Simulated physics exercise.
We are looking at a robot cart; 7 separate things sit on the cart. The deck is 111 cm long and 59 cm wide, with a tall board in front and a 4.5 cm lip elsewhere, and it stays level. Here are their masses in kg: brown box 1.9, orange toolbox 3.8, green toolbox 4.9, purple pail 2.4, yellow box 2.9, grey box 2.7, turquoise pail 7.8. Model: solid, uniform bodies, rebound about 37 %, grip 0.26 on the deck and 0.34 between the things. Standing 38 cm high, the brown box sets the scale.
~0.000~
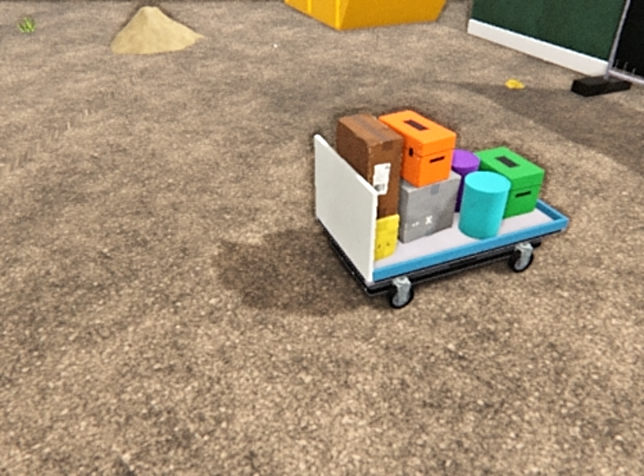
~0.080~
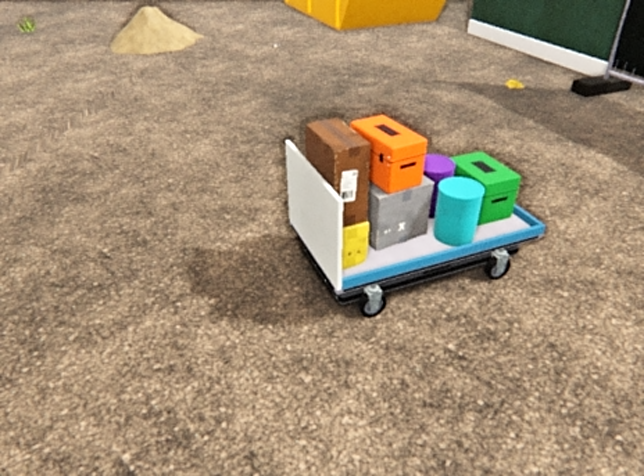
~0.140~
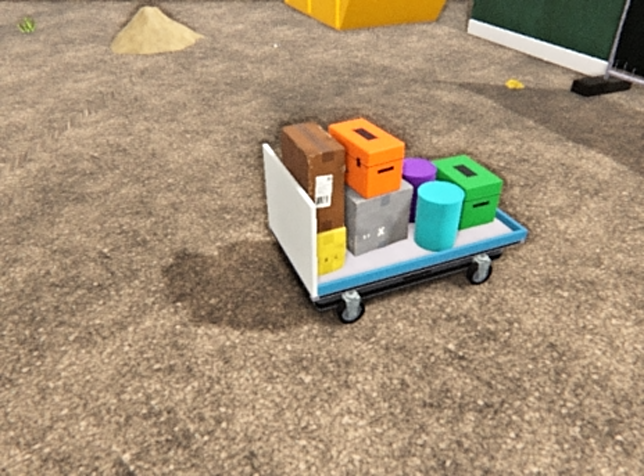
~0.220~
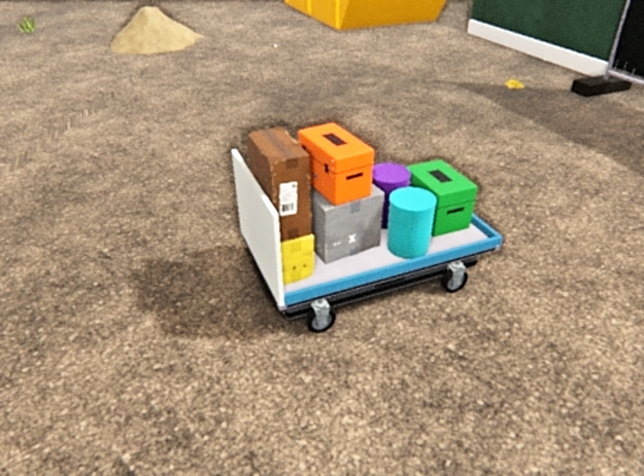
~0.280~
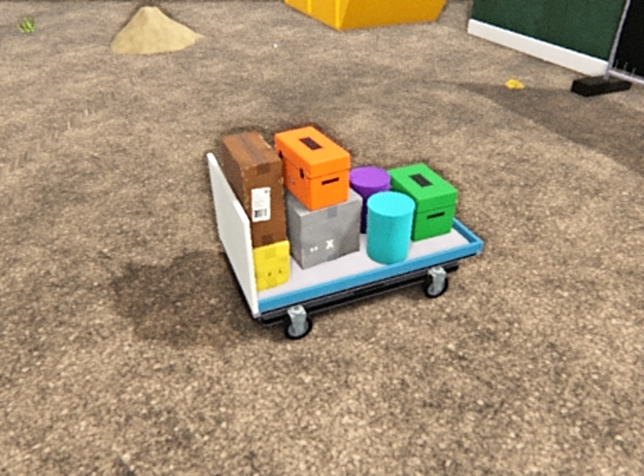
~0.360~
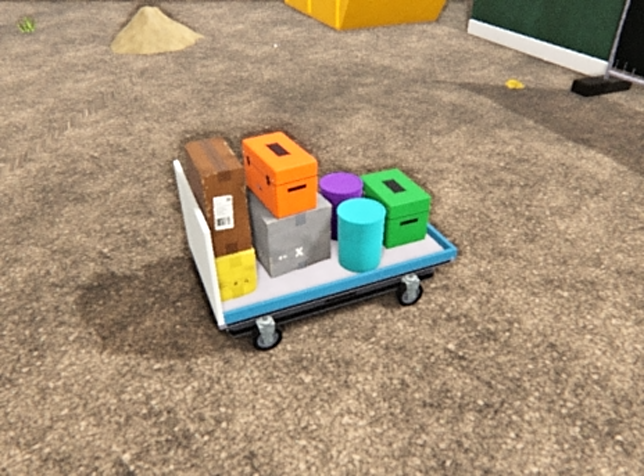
A small flat cart loaded with colourful boxes and two pails rolled steadily leftward across the bare brown ground, its tall white board leading, and the load stayed in place on the deck.
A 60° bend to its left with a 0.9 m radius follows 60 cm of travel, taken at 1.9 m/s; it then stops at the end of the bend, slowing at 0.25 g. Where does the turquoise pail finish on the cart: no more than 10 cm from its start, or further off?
The turquoise pail finishes further off.
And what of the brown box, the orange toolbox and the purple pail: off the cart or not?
Final state - the brown box ends out of bounds; the orange toolbox ends out of bounds; the purple pail stays within bounds.
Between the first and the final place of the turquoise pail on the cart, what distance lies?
Around 16 centimetres.
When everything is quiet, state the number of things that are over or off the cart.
It comes to 2.
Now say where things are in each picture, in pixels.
In the first frame, cart 0 cm along; turquoise pail (483, 206); brown box (367, 167).
In the second frame, cart 15 cm along; green toolbox (479, 188).
In the third frame, cart 27 cm along; grey box (363, 206).
In the fourth frame, cart 42 cm along; brown box (279, 184); orange toolbox (334, 163).
In the fifth frame, cart 53 cm along; green toolbox (418, 202).
In the sixth frame, cart 68 cm along; turquoise pail (360, 236); yellow box (226, 256).
By 0.76 s, cart 144 cm along, turned 44°; brown box and orange toolbox now off the cart; turquoise pail tilted 6° near (238, 307); purple pail tilted 6°.
By 1.06 s, cart 200 cm along, turned 60°; turquoise pail 15 cm from its spot near (194, 458); green toolbox 10 cm from its spot; purple pail 7 cm from its spot.
When it is over (2.2 s), off the cart, brown box and orange toolbox; not toppled but over 10 cm from the start, green toolbox, purple pail and turquoise pail; the other 2 within 10 cm of the start.
